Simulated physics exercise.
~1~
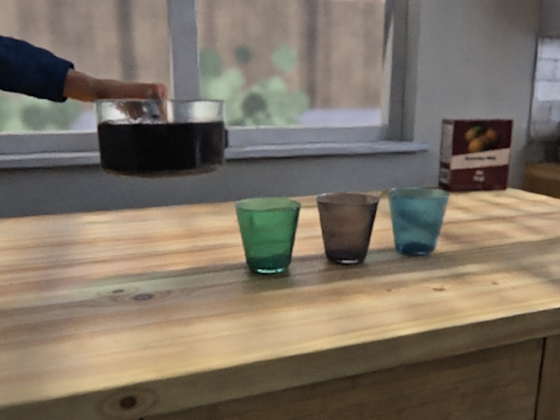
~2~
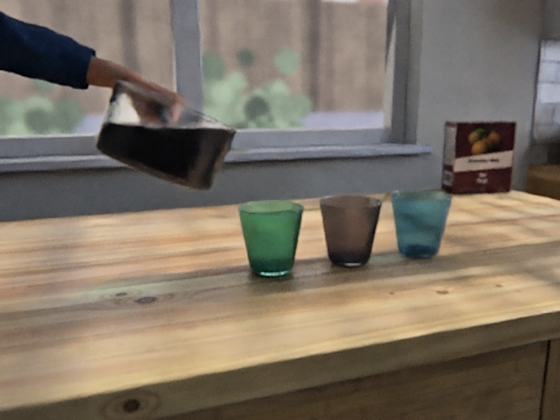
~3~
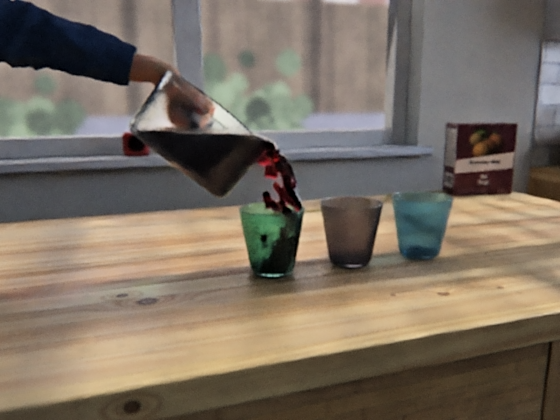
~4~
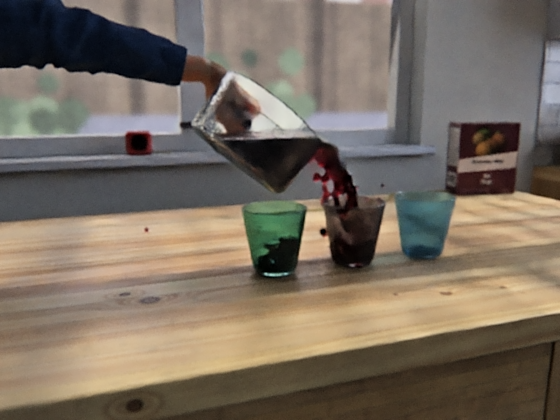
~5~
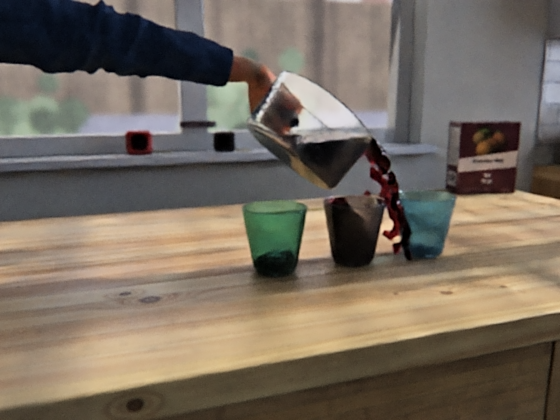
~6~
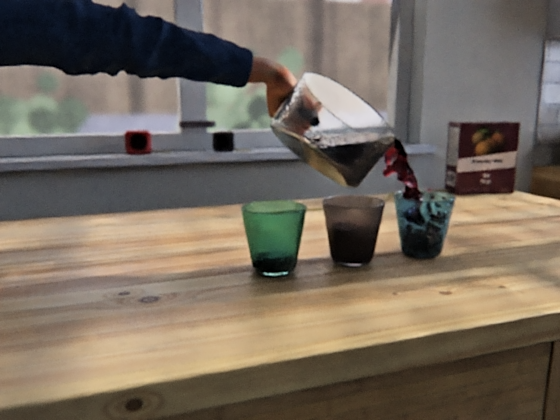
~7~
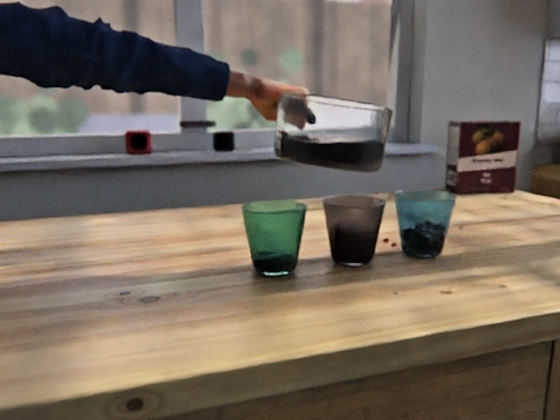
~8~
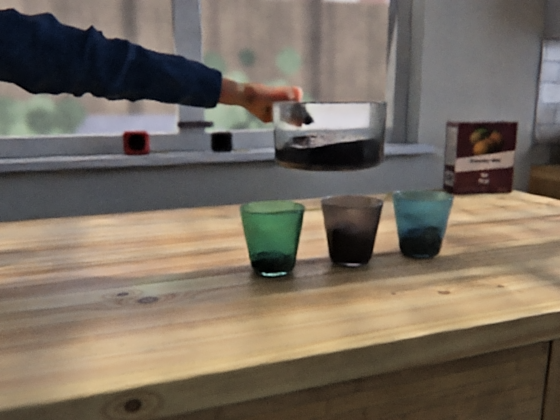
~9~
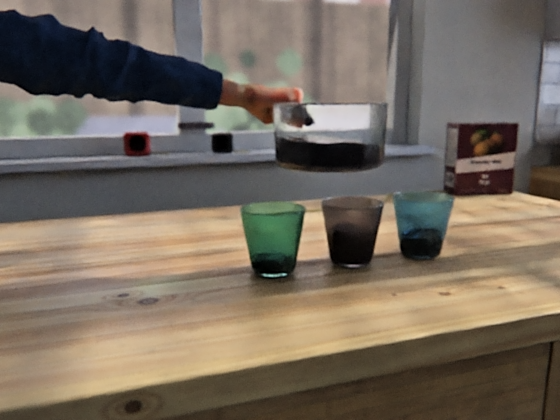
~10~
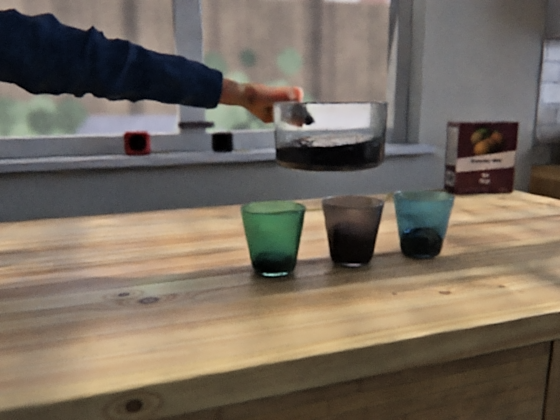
On a pale wooden worktop below a window, seen from the front and slightly above with a gentle sway, green, brownish and blue glasses stand in a row, with a dark red box behind to the right. From the left, a blue-sleeved arm holds a clear pot of dark wine, tips it and pours red liquid into the green glass. Still tilted, the pot sweeps right, pouring into the brownish glass and then the blue one. The hand levels it and holds it still above the glasses. Each ends with a little wine, and plenty remains in the pot.
